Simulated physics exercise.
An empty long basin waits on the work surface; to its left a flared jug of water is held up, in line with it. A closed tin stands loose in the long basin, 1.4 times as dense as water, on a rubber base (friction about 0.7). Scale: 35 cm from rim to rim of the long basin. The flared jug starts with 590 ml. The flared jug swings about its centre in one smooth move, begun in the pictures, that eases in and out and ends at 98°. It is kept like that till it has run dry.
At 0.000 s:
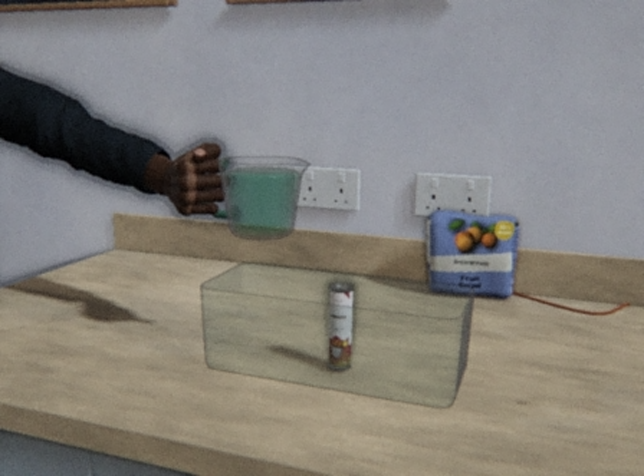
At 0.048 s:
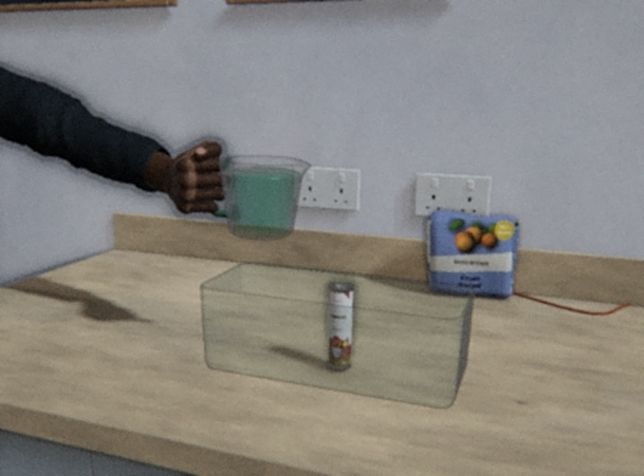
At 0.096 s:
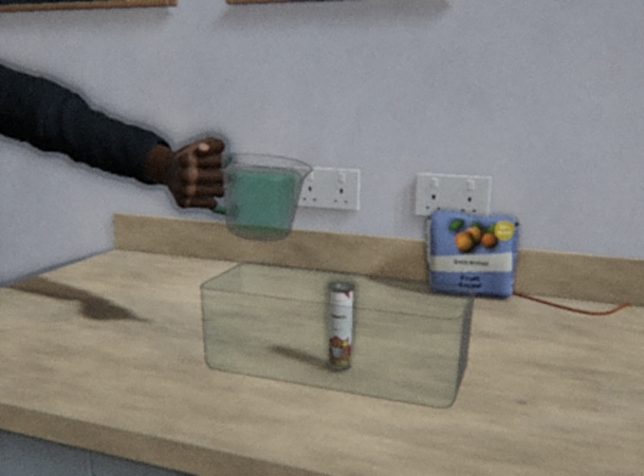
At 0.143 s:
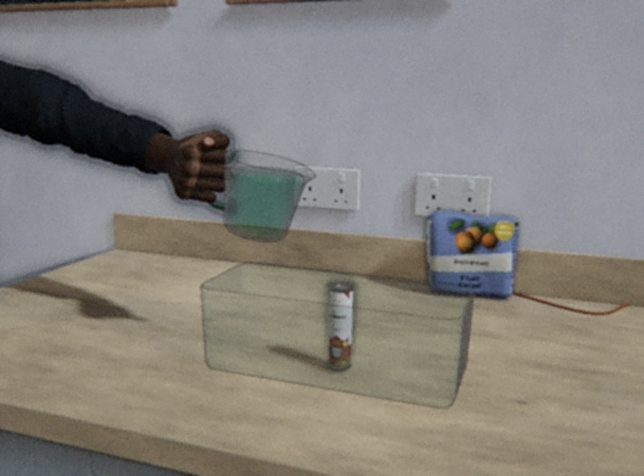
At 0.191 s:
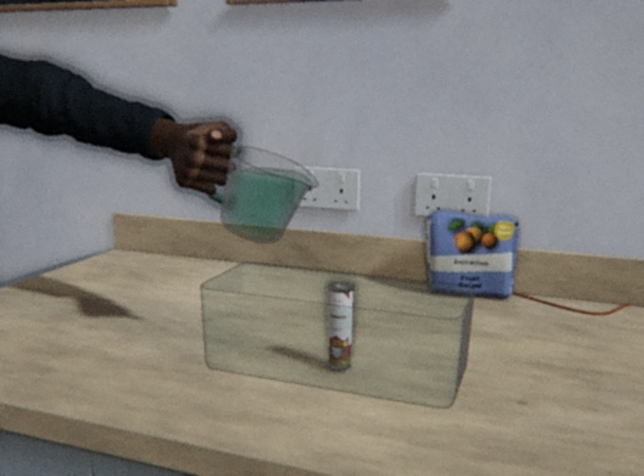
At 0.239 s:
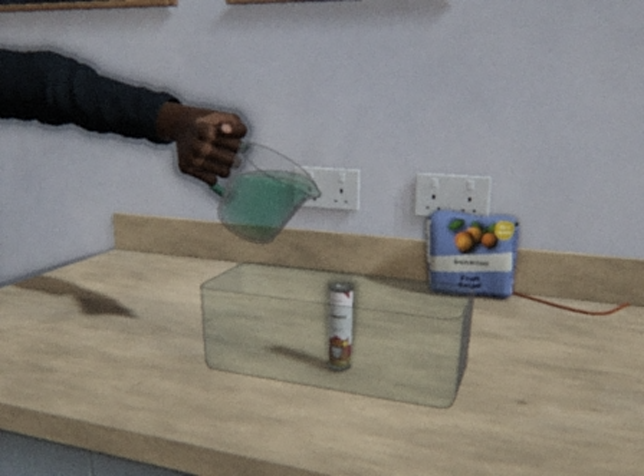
A hand in a dark sleeve reaches in from the left over a pale wooden worktop, seen from slightly above by a still camera. It holds a clear jug of green liquid above the left part of an empty see-through basin, with a small patterned tin inside, and a blue packet and white sockets behind. The hand tilts the jug steadily rightward, slowly then faster.
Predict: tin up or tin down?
It topples.
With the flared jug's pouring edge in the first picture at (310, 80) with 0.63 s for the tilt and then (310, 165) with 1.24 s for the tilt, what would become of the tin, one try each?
First it stays up; then it keeps standing.
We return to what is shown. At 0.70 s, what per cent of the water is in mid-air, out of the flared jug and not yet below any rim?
About 10 per cent.
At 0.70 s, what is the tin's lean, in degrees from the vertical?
Near 5° from upright.
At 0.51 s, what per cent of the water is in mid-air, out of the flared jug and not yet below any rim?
About 26 per cent.
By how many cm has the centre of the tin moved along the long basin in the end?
Some 7.5 cm.
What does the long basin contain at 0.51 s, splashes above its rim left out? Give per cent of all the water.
Near 24 in a hundred.
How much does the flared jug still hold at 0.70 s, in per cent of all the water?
Near 10 in a hundred.
Then, 0.51 s in, the tilt is 89° and 48 per cent is still to pour; the tin stands where it began.
Then, 0.70 s in, the tilt is 98° and 10 per cent is still to pour; the tin stands where it began.
Then, 0.91 s in, the tilt is 98° and 1 per cent is still to pour; the tin leans 46°.
Then, 1.13 s in, the tilt is 98° and 0 per cent is still to pour; the tin lies on its side.
Finally, the tin lies on its side.
